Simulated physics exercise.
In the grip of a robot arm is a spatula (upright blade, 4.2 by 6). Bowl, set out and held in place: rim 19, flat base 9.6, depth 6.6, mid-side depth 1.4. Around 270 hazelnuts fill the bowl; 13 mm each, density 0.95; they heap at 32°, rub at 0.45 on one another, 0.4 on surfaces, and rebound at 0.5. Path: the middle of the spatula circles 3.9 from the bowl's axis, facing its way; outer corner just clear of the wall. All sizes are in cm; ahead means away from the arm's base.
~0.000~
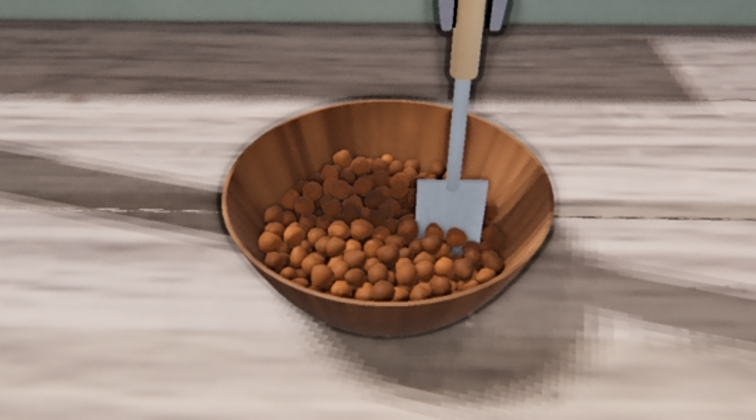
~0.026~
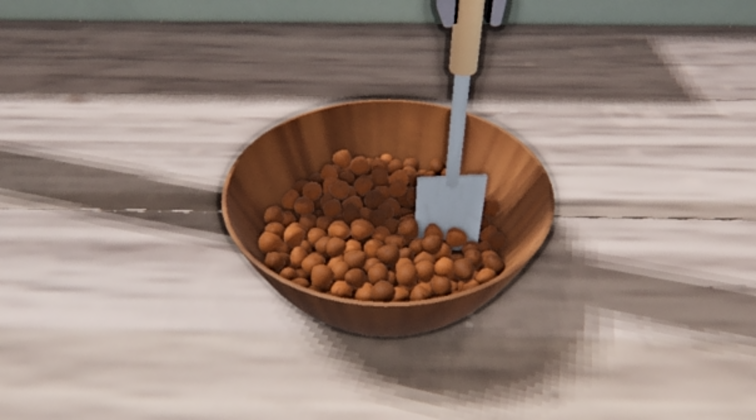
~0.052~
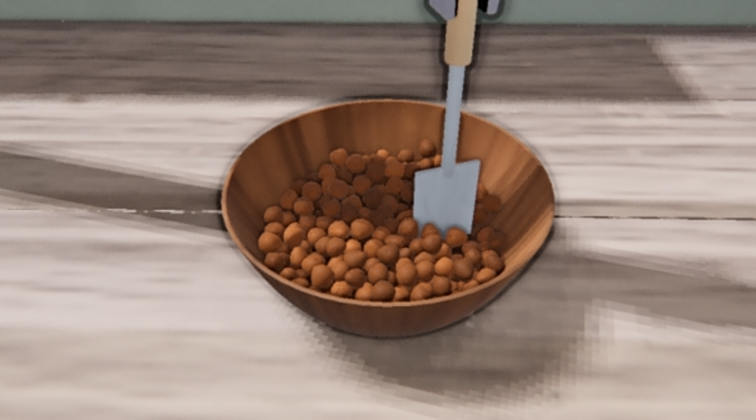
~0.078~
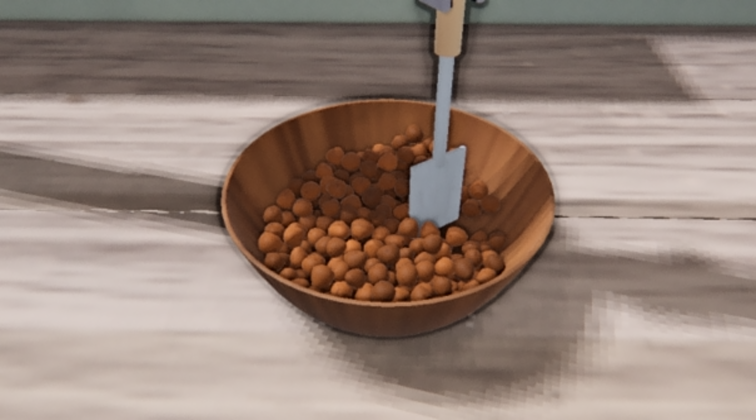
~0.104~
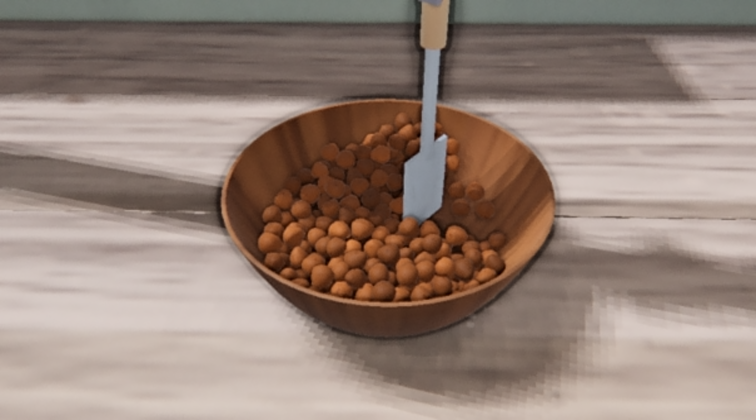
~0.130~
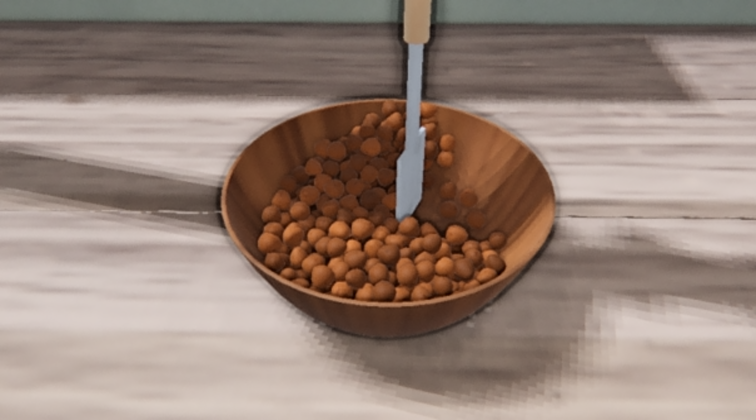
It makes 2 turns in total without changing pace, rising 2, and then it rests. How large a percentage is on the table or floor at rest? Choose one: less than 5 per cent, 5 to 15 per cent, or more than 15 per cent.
The share is 5 to 15 per cent.
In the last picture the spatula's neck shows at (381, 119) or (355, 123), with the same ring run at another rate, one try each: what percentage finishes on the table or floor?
It comes to close to 25 per cent and close to 35 per cent.
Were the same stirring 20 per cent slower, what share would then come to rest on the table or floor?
I'd expect about 0 %.
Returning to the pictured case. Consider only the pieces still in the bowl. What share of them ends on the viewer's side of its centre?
Around 45 percent of it.
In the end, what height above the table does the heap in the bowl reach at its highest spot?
The peak stands near 6.0 centimetres up.
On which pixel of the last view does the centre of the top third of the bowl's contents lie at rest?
Near (433, 210).
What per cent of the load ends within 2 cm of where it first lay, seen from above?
Some 5 per cent.
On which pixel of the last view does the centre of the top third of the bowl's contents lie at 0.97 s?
(344, 251).
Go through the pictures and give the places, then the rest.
The spatula neck at (455, 161), 0° round; upper third of the load around (367, 232), from x 270 to 500, top at y 160; 274 in the bowl, in the first frame.
The spatula neck at (454, 156), 5° round; upper third of the load around (377, 229), from x 270 to 500, top at y 160, in the second frame.
The spatula neck at (450, 146), 20° round; upper third of the load around (382, 214), from x 270 to 500, top at y 150, in the third frame.
The spatula neck at (441, 137), 35° round; upper third of the load around (383, 204), from x 270 to 500, top at y 135, in the fourth frame.
The spatula neck at (428, 129), 51° round; upper third of the load around (376, 192), from x 270 to 500, top at y 120, in the fifth frame.
The spatula neck at (413, 123), 67° round; upper third of the load around (369, 184), from x 270 to 500, top at y 110; 274 in the bowl, in the sixth frame.
After 0.55 s, 323° round, highest piece 9 above the table; 257 in the bowl, 13 on the table or floor, 4 in flight or on the tool.
After 0.97 s, 220° round, highest piece 7 above the table; 254 in the bowl, 20 on the table or floor.
After 1.38 s, 0° round, highest piece 6 above the table; 253 in the bowl, 21 on the table or floor.
After 2.08 s, 0° round, highest piece 6 above the table; 253 in the bowl, 21 on the table or floor.
In the end, 253 in the bowl, 21 on the table or floor. That is 8 % on the table or floor.
